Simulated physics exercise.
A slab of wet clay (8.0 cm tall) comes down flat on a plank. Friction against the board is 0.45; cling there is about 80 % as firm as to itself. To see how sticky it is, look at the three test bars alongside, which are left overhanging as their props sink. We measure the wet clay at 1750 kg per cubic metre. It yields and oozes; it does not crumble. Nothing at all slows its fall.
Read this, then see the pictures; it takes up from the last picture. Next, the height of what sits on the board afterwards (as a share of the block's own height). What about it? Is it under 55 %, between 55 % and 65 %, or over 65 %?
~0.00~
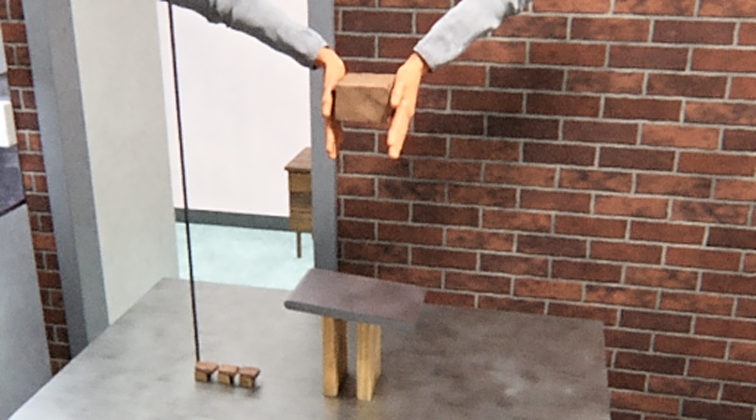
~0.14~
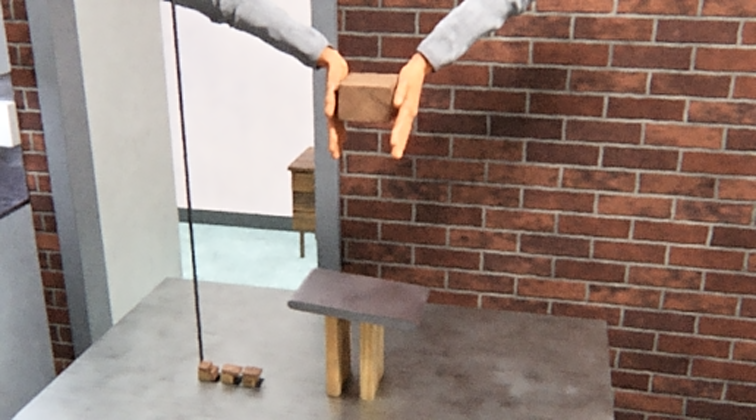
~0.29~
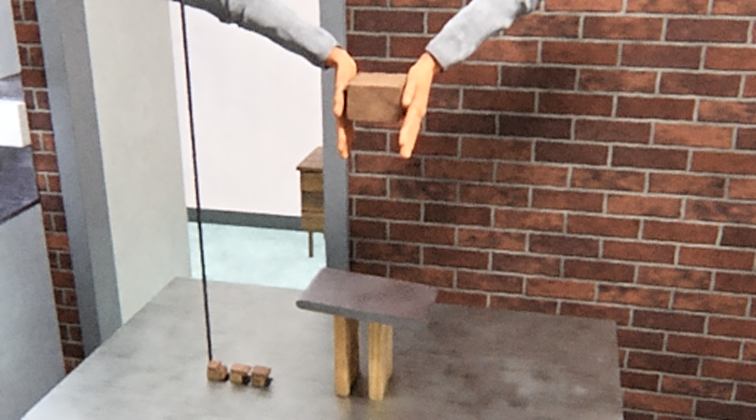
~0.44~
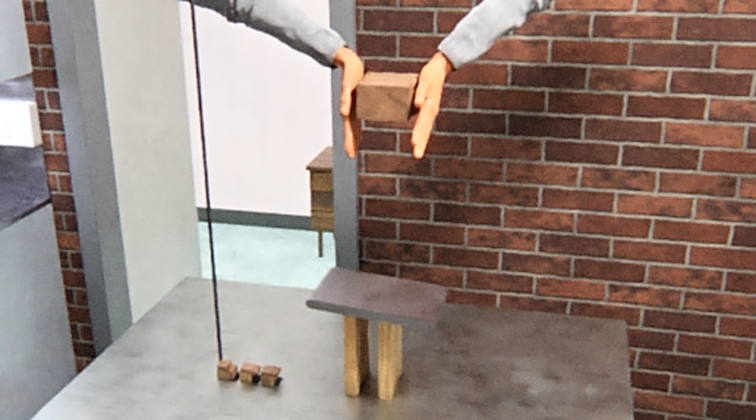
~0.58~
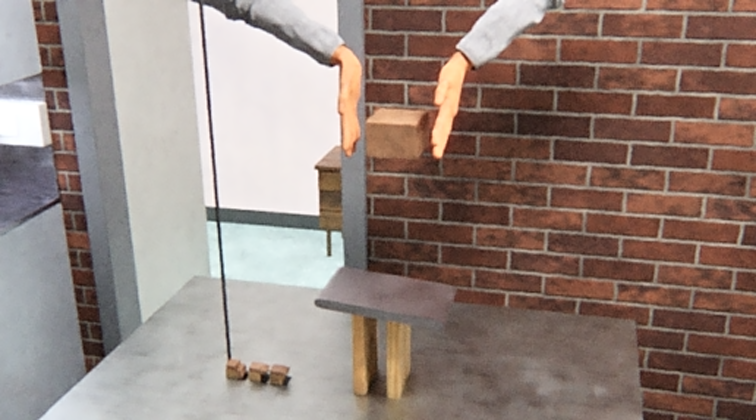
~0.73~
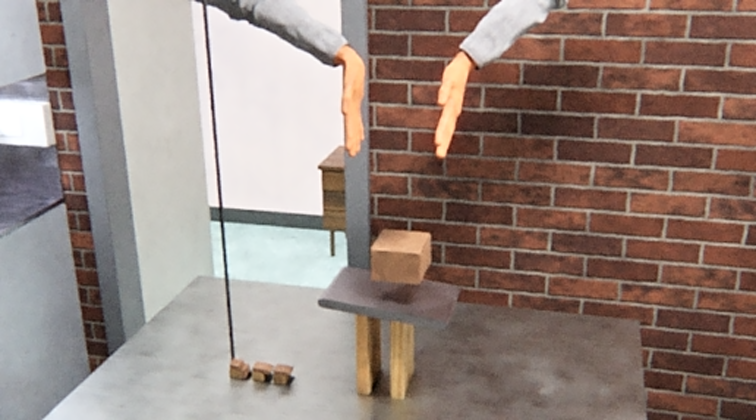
It is between 55 % and 65 %.
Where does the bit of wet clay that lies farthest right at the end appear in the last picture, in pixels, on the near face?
At roughly (431, 311).
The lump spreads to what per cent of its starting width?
Near 170 % by the end.
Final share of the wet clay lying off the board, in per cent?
Some 35 percent lies off the board.
By 0.84 s, it stands 60 % of its first height and none has gone off the board.
By 0.97 s, it stands 60 % of its first height and none has gone off the board.
By 1.11 s, it stands 60 % of its first height and 33 % has gone off the board.
By 1.24 s, it stands 60 % of its first height and 33 % has gone off the board.
By 1.34 s, at the end, it stands 60 % of its first height and 33 % has gone off the board.
